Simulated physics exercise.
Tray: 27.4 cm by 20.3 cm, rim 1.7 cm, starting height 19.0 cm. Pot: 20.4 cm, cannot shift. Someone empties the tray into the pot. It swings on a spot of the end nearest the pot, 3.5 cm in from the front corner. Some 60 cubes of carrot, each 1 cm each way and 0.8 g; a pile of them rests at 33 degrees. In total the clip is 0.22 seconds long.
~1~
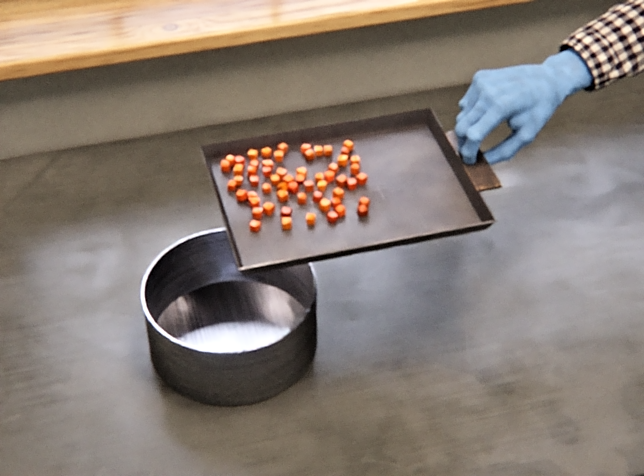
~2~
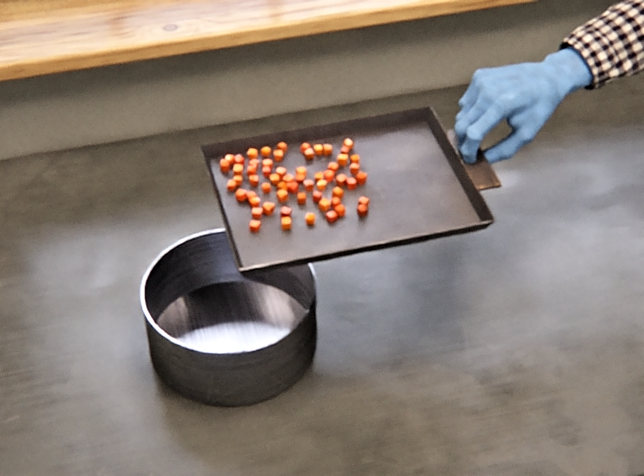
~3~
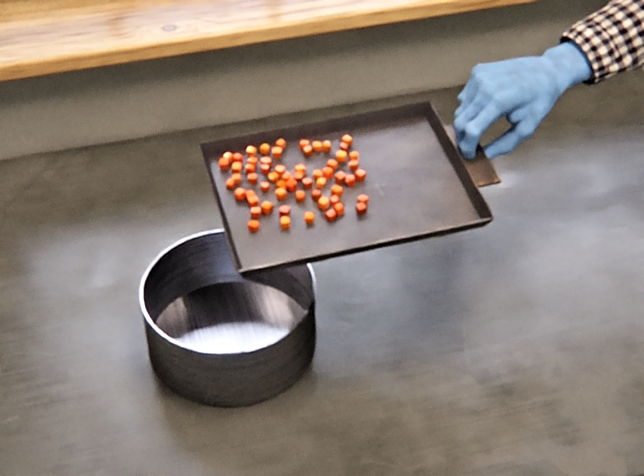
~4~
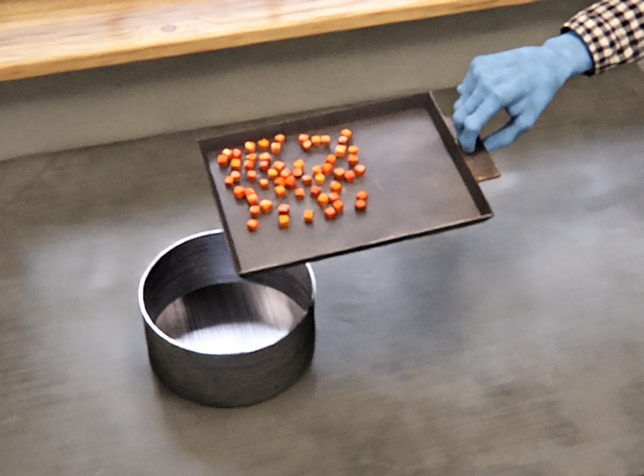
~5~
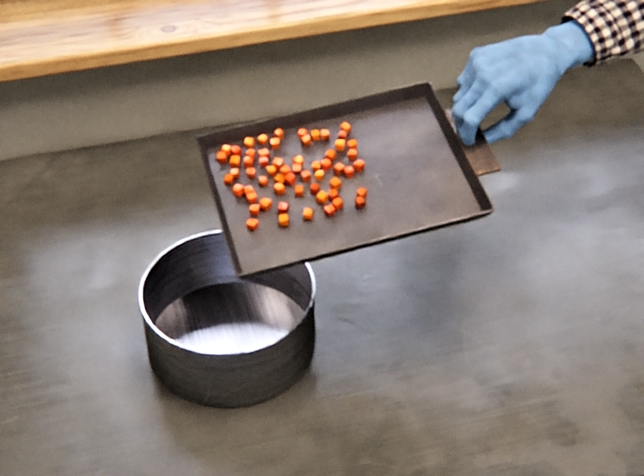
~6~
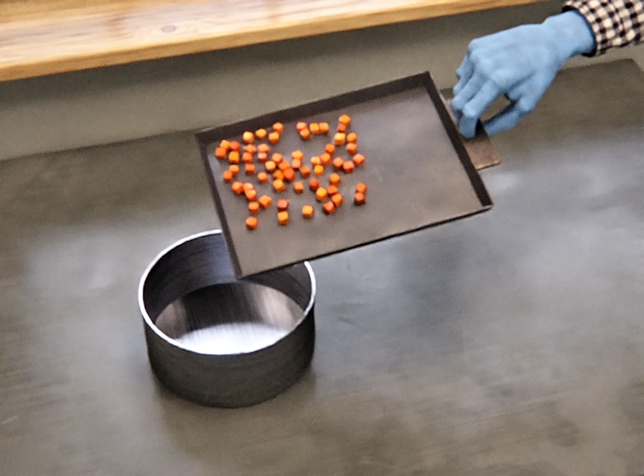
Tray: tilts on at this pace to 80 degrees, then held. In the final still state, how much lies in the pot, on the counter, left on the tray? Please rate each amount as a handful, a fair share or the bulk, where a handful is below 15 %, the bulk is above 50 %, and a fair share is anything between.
Pot: A fair share; counter: The bulk; tray: A handful.
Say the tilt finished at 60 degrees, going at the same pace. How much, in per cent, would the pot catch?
That comes out at some 15 per cent.
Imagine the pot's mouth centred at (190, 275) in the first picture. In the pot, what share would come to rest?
I'd expect near 0 per cent.
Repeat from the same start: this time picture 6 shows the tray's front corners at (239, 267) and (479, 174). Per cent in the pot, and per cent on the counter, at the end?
The pot gets 50 and the counter 25.
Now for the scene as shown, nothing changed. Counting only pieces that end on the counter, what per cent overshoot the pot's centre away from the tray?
Estimate: Roughly 80 per cent of the pieces.
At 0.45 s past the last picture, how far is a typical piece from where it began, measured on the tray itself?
About 4 cm.
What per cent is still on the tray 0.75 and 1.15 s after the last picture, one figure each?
In order, 45 and 15.
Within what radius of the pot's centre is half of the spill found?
Distance: Around 24 cm.
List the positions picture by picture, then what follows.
Tray tilt 0 degrees, front corners at (244, 263) and (487, 218); middle of the pieces at (300, 179); pot at (229, 287), in the first frame.
Tray tilt 1 degrees, front corners at (244, 264) and (486, 217); middle of the pieces at (299, 178), in the second frame.
Tray tilt 2 degrees, front corners at (243, 265) and (486, 215); middle of the pieces at (298, 176), in the third frame.
Tray tilt 5 degrees, front corners at (242, 267) and (485, 211), lowest corner left front; middle of the pieces at (297, 173), in the fourth frame.
Tray tilt 8 degrees, front corners at (242, 269) and (485, 206), lowest corner left front; middle of the pieces at (297, 169), in the fifth frame.
Tray tilt 12 degrees, front corners at (241, 270) and (485, 202), lowest corner left front; middle of the pieces at (296, 164); pot at (227, 288), in the sixth frame.
Then, 0.45 s after the last picture, tilt 44 degrees; the tray holds 100 %, the pot 0 %.
Then, 0.75 s after the last picture, tilt 66 degrees; the tray holds 45 %, the pot 0 %.
Then, 1.15 s after the last picture, tilt 80 degrees; the tray holds 15 %, the pot 20 %.
In the end, pot 35 %, counter 65 %, tray 0 %.
